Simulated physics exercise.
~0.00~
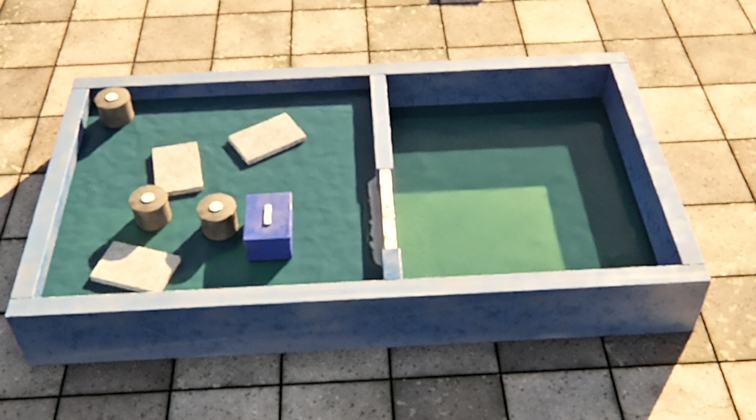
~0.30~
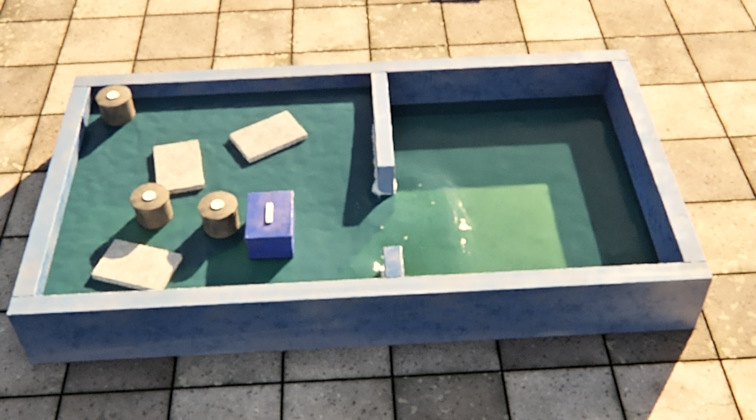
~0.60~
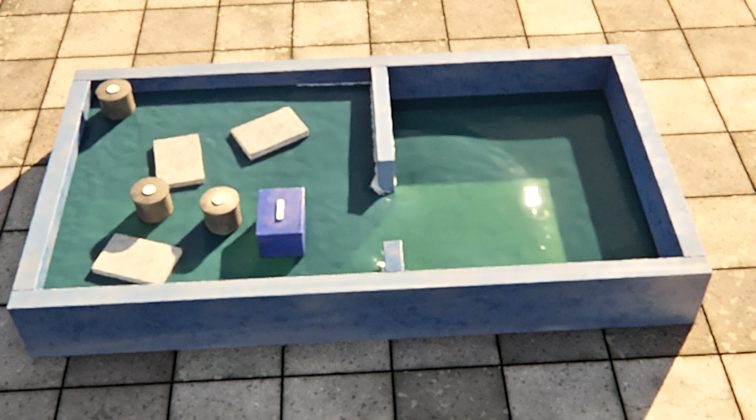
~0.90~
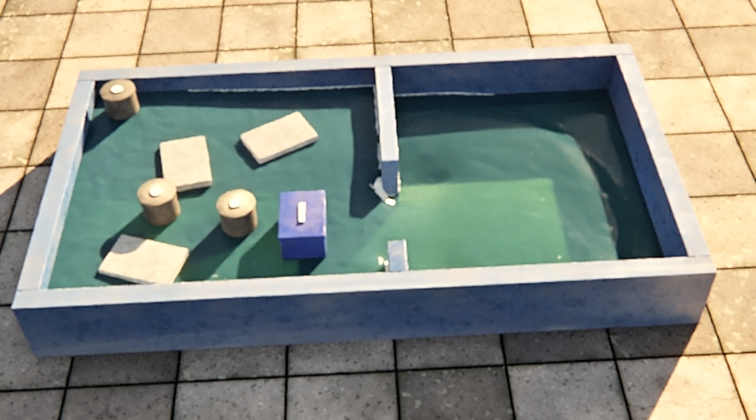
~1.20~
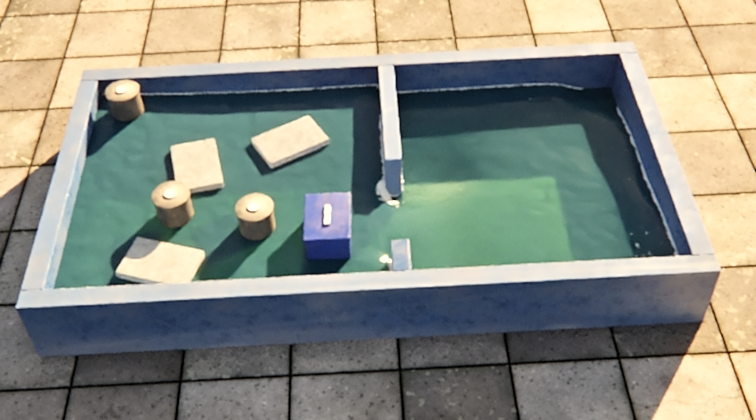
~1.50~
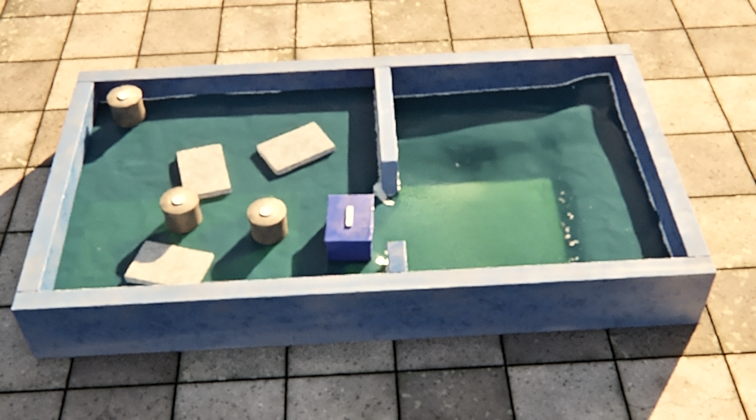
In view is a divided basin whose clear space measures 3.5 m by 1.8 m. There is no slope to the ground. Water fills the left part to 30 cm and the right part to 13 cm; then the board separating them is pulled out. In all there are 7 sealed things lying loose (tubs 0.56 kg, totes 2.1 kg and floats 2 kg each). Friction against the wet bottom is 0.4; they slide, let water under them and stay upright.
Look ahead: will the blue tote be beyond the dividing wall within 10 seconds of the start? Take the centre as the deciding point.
Over the line.
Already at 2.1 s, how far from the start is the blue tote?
Roughly 100 cm.
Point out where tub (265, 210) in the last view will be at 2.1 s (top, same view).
Around (302, 213).
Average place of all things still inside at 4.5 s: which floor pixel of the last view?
Averaged position, last view: Near pixel (265, 214).
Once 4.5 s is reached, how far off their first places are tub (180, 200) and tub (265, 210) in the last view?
Net displacement, in order: 20 cm; 40 cm.
After 2.1 s the blue tote is near (441, 211), 1.0 m from its start, afloat; 1 of 7 are over the mark; 7 afloat.
After 4.5 s the blue tote is near (482, 129), 1.4 m from its start, afloat; 1 of 7 are over the mark; 7 afloat.
After 7.0 s the blue tote is near (623, 179), 2.1 m from its start, afloat; 1 of 7 are over the mark; 7 afloat.
After 10.0 s the blue tote is near (560, 111), 2.0 m from its start, afloat; 1 of 7 are over the mark; 7 afloat.
